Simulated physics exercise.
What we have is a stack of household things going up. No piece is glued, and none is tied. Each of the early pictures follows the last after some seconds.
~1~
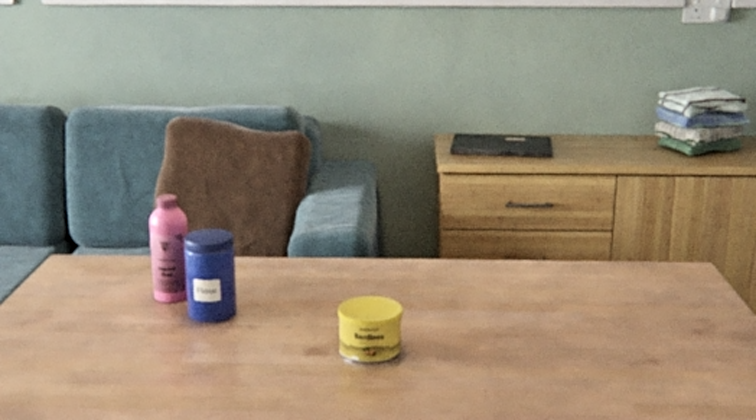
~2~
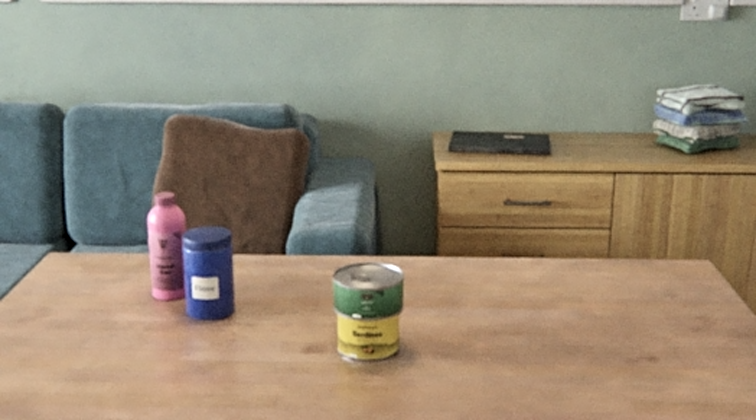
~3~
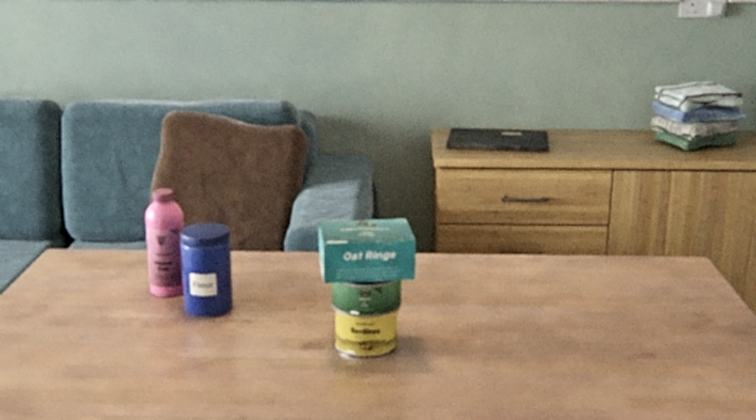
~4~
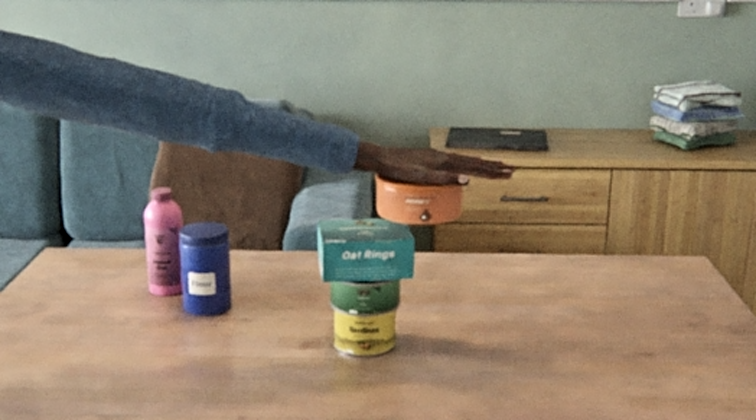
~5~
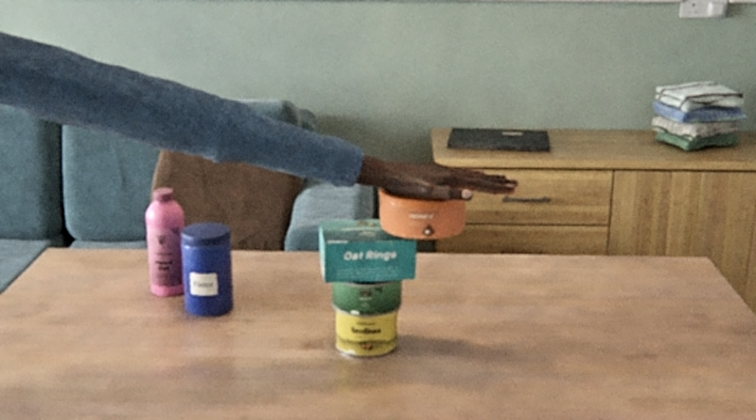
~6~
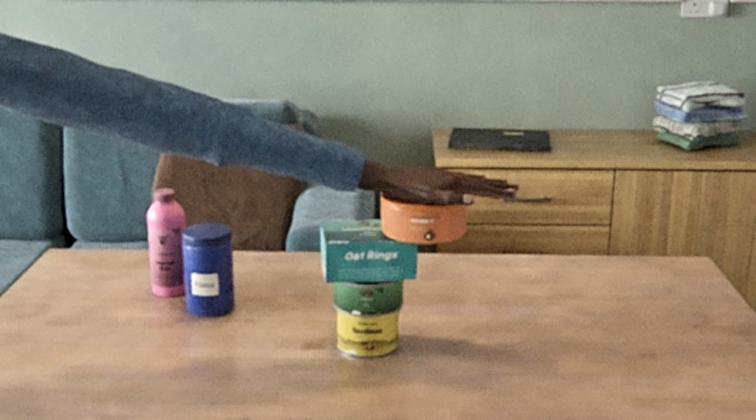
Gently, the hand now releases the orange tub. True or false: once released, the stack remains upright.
False.
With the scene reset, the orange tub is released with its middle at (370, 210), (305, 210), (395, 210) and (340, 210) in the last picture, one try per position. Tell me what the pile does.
Result per try: First still standing, second toppled, third still standing, fourth still standing.
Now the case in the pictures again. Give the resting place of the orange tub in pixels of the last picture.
It ends near (520, 324).
Then, 0.30 s after the last picture, orange tub now fallen.
Then, 0.40 s after the last picture, things are still on the move.
Then, 0.60 s after the last picture, as before.
At rest, fallen, orange tub; the other 5 in place. Seen from the same camera at the end, orange tub near (520, 324). The pile gives way.
